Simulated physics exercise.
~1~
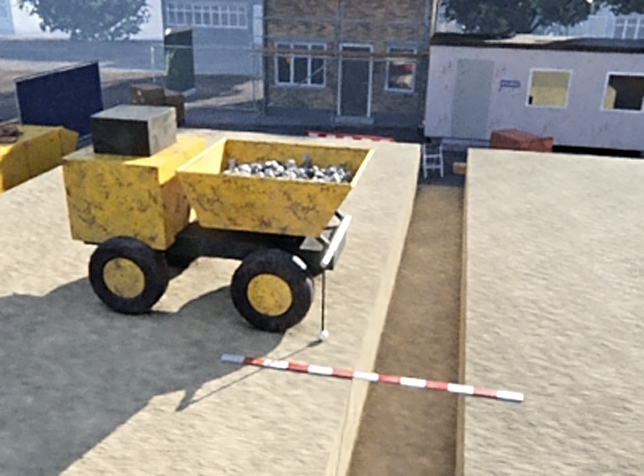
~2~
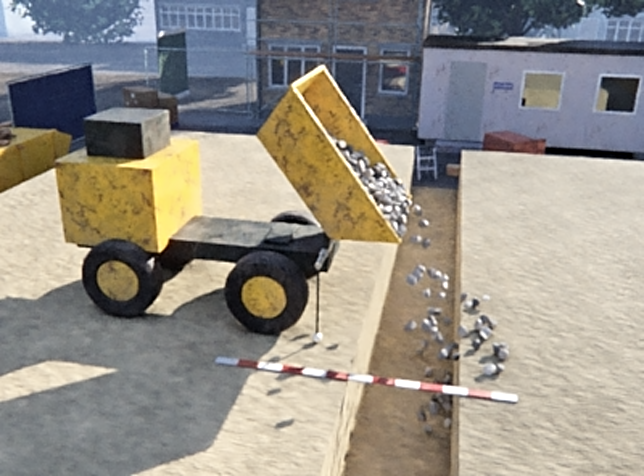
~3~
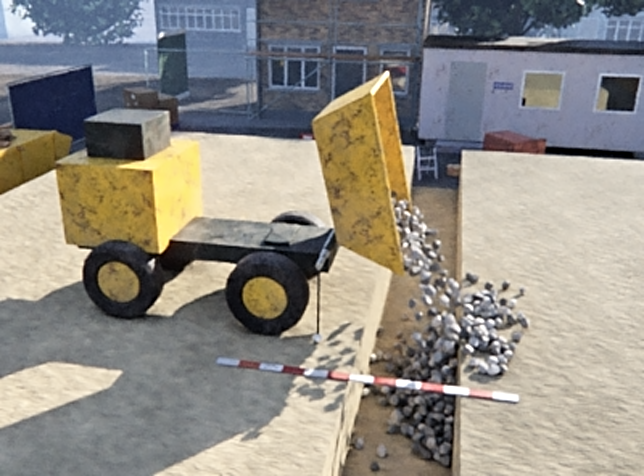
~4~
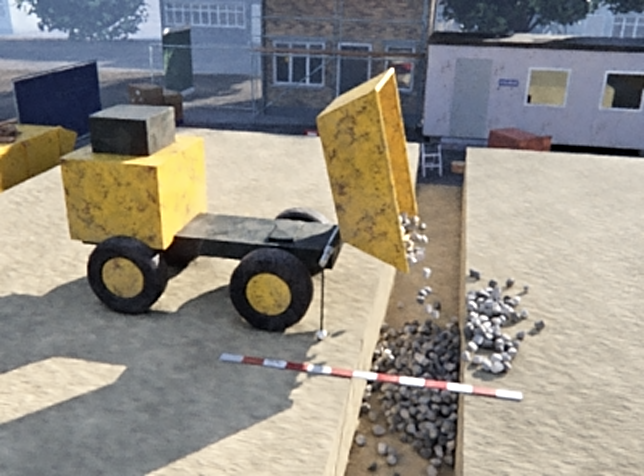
Yellow dumper tipping its skip steeply to the right, pouring grey stones into a trench, some landing on the far side.
